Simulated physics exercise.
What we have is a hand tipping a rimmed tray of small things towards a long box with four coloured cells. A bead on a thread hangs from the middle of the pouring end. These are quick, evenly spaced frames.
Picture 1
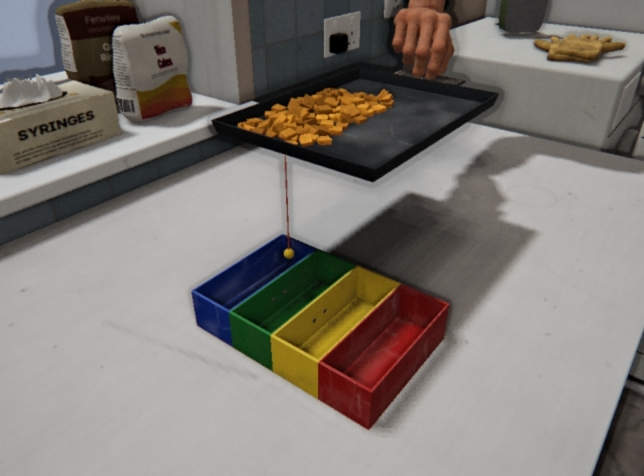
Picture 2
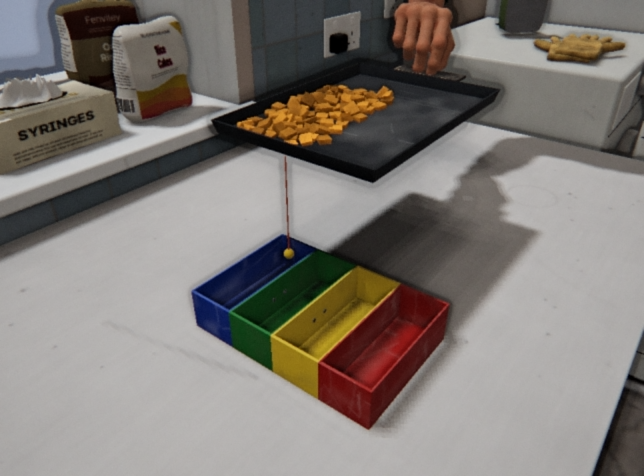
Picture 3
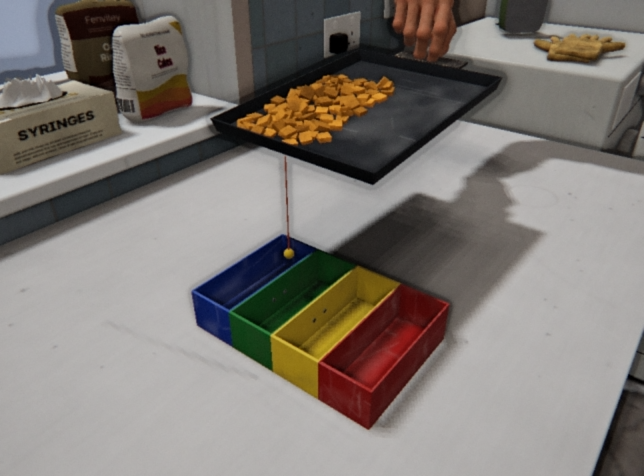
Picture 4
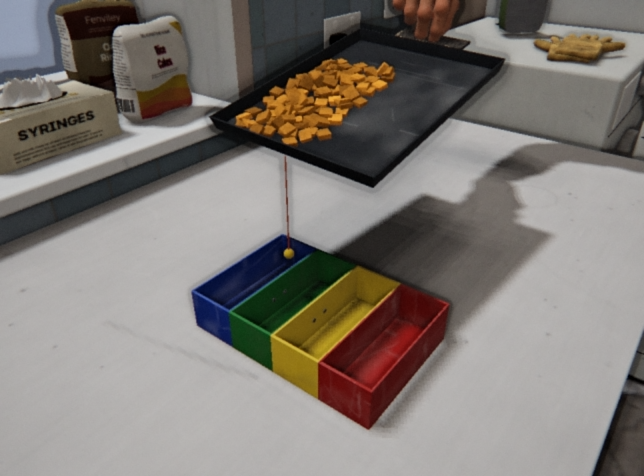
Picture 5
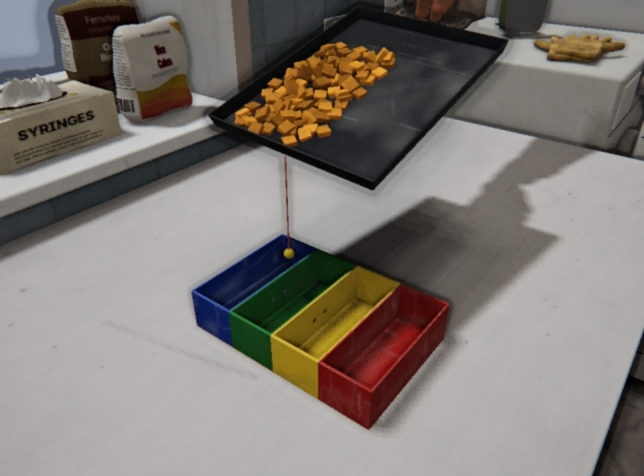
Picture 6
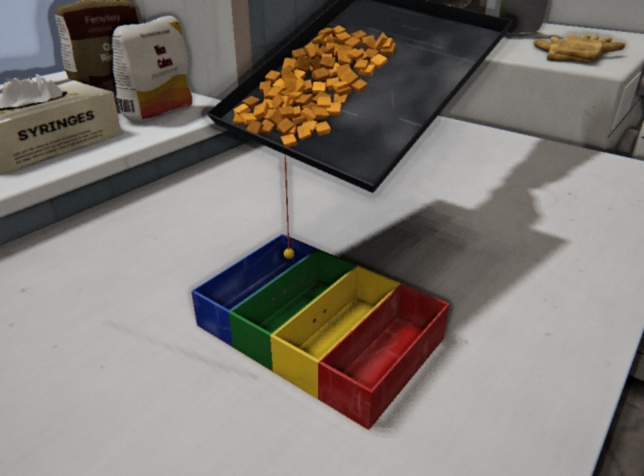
On a pale countertop beside a syringes box and paper bags, a hand tilts a dark rimmed tray of small orange pieces above a blue, green, yellow and red box, raising its far side while the hanging bead stays still.
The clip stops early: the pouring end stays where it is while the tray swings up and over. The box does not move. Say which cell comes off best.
The yellow cell gets the most.
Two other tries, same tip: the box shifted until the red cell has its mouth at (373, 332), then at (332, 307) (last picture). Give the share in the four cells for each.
About 100 and 80 per cent.
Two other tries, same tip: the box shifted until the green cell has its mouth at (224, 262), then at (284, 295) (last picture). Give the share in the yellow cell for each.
About 20 and 40 per cent.
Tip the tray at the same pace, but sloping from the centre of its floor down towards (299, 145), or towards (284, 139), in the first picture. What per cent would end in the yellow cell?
The first gives 10 %, the second 0 %.
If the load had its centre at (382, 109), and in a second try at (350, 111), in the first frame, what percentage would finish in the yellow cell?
The first gives 50 %, the second 40 %.
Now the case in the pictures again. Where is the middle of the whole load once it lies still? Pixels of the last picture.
At about (317, 339).
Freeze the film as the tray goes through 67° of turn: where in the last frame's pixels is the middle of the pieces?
Roughly at (305, 150).
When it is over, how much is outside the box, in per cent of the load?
About 0 per cent.
Just after the last frame, tray tipped steeply; the larger part on the tray; about a tenth falling or outside the box.
A moment on, tray tipped past a quarter turn; about a tenth on the tray; roughly a third in the yellow cell; roughly a quarter in the green cell; about a tenth in the red cell; about a tenth in the blue cell; about a tenth falling or outside the box.
Further on, tray tipped past a quarter turn; roughly half in the yellow cell; roughly a quarter in the green cell; about a tenth in the blue cell; about a tenth in the red cell.
When it is over, tray tipped past a quarter turn; roughly half in the yellow cell; roughly a quarter in the green cell; about a tenth in the blue cell; about a tenth in the red cell.
